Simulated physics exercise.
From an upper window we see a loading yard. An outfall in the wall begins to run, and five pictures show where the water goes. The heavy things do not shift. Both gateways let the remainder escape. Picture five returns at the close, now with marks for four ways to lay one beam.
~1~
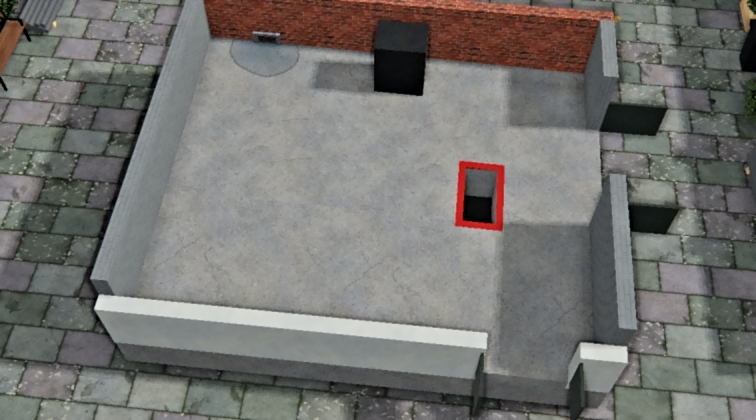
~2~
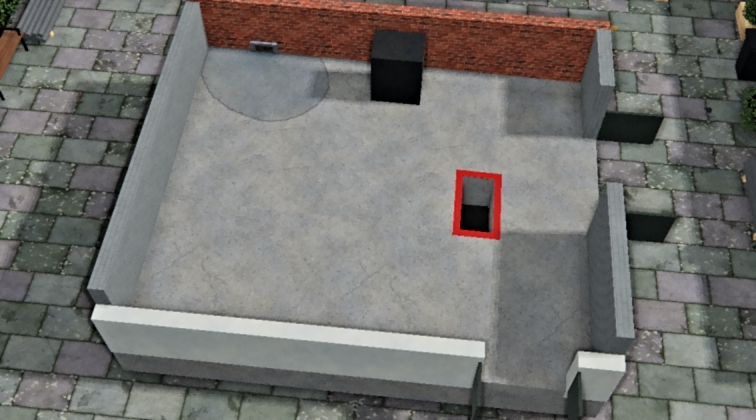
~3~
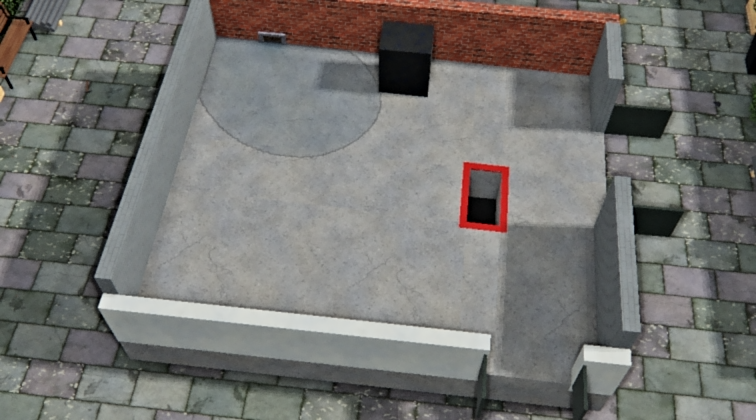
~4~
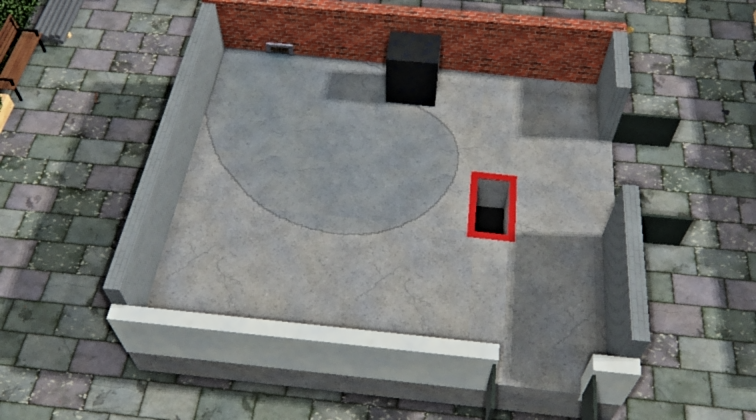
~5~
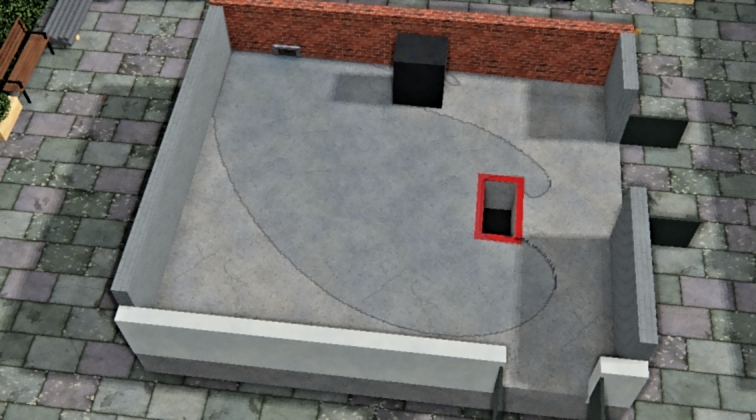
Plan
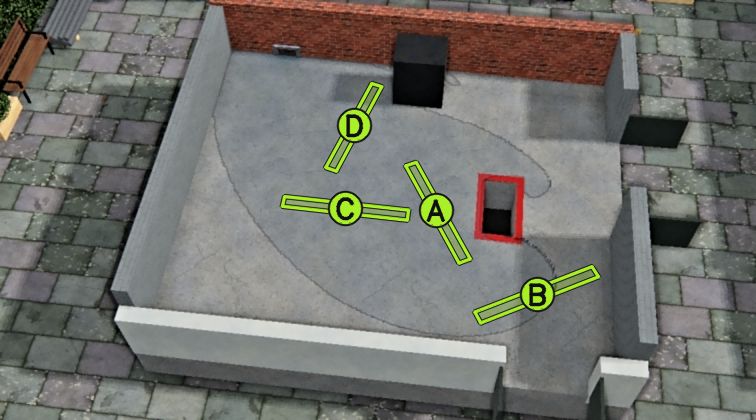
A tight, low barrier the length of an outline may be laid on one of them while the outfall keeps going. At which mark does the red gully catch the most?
The best position is C.
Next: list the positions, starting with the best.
The order is C, B, A, D.
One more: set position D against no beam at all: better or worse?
It is worse.
On the marked copy, A from (411, 164) to (464, 261); B from (477, 317) to (595, 271); C from (283, 201) to (407, 215); D from (331, 169) to (376, 85).
If A is chosen, about 20 % of the stream goes into the red gully, about 80 % out by the gates.
If B is chosen, about 34 % of the stream goes into the red gully, about 65 % out by the gates.
If C is chosen, about 70 % of the stream goes into the red gully, about 30 % out by the gates.
If D is chosen, about 5 % of the stream goes into the red gully, about 94 % out by the gates.
